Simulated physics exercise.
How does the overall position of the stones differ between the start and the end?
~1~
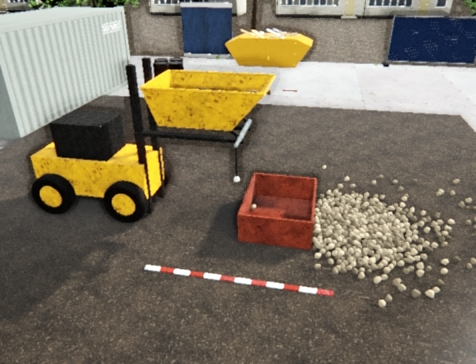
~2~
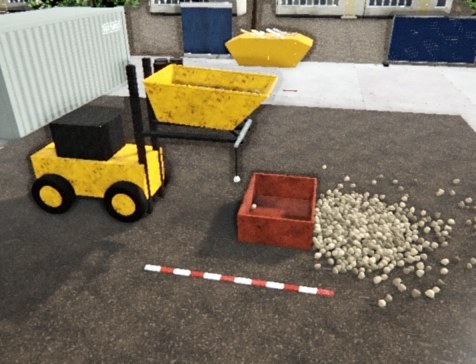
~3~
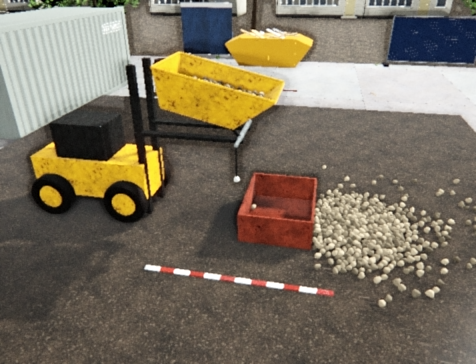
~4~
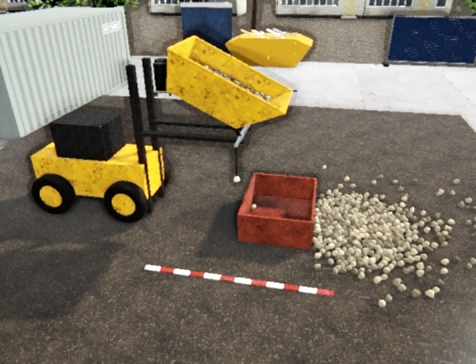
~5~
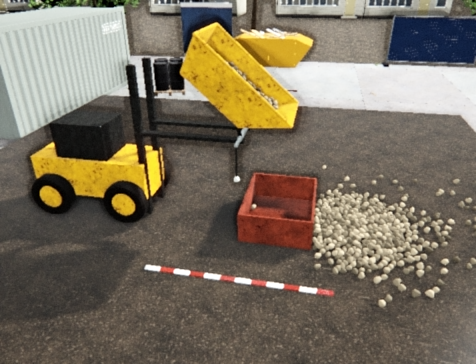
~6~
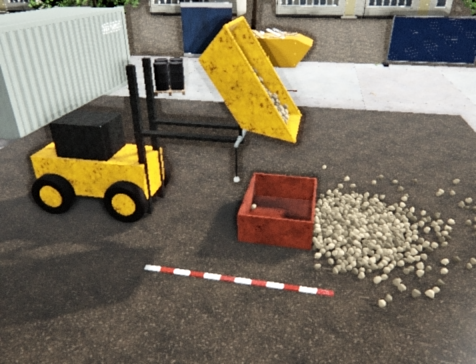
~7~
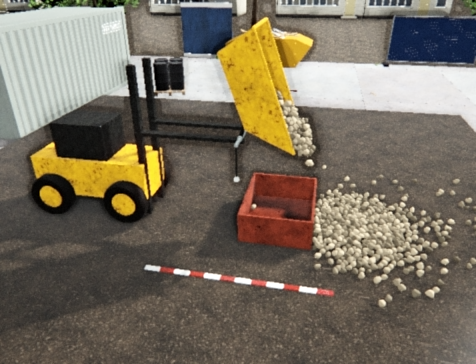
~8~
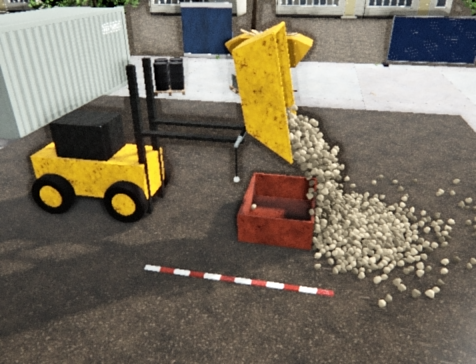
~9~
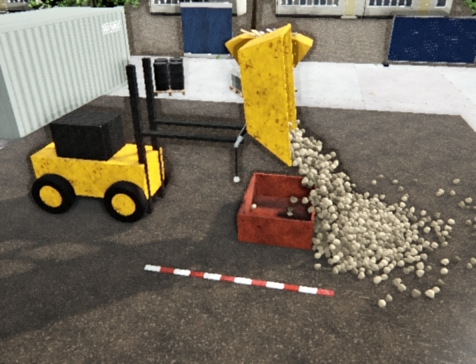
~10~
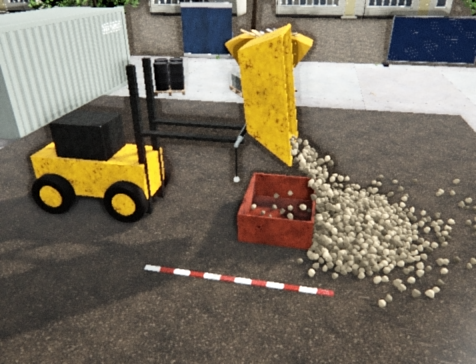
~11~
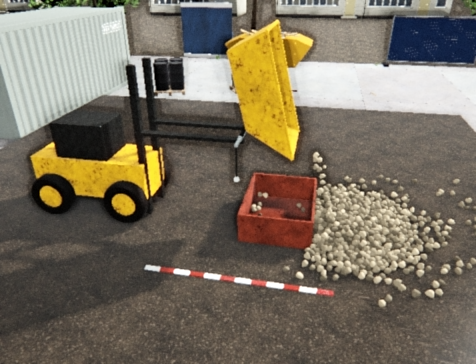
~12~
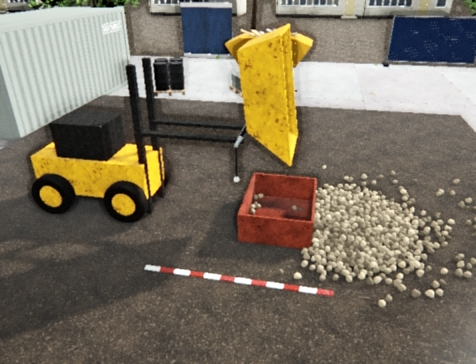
At the start, part of the stones was up in the raised skip and the rest lay in a heap right of the red bin. By the end nearly all lay on the ground beside the bin, so as a whole they were lower and farther right.
